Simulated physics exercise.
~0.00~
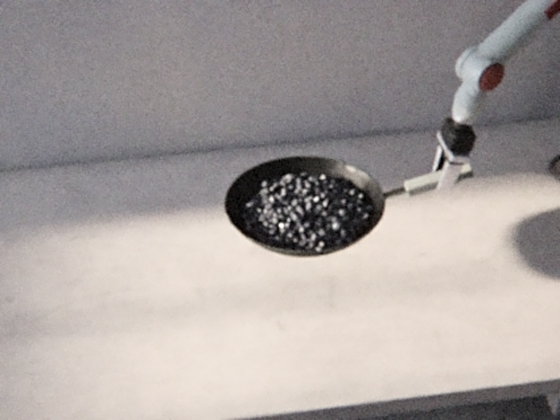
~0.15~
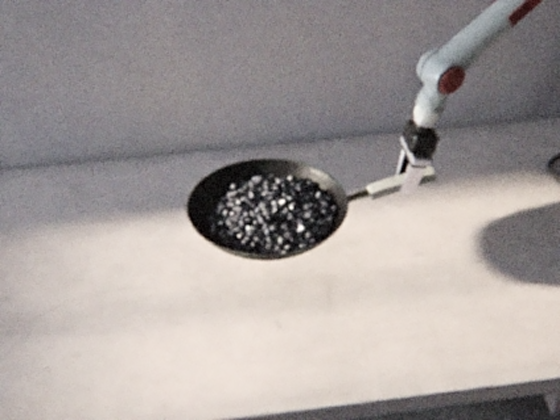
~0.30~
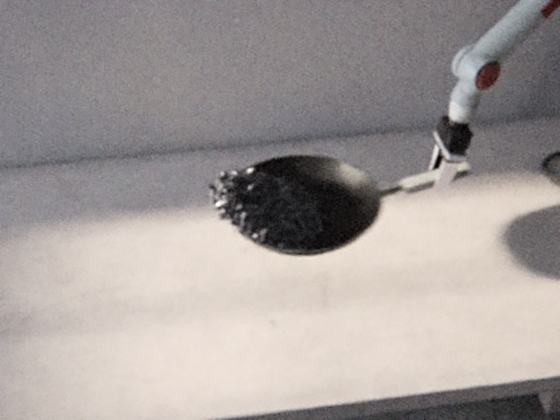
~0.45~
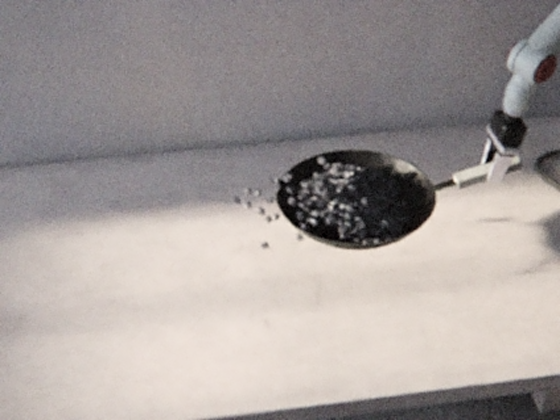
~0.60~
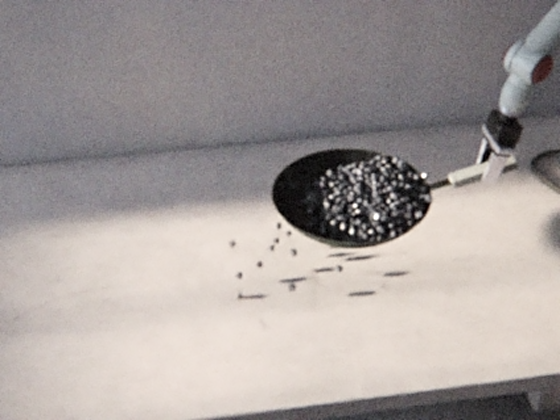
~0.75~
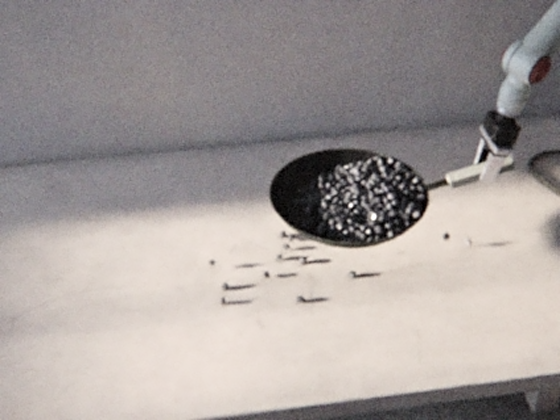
On a pale tabletop against a grey wall, a light blue robot arm with red joints holds a dark frying pan heaped with small, shiny pebbles above the surface. The gripper first carries the pan a little to the left, keeping it upright. It then swings back to the right, and the pebbles surge against the left rim. As the pan continues right, a few spill over that side and drop toward the table. The remaining load slides back toward the handle. Finally, the pan hangs nearly still with most pebbles inside, while a small scattering lies below.
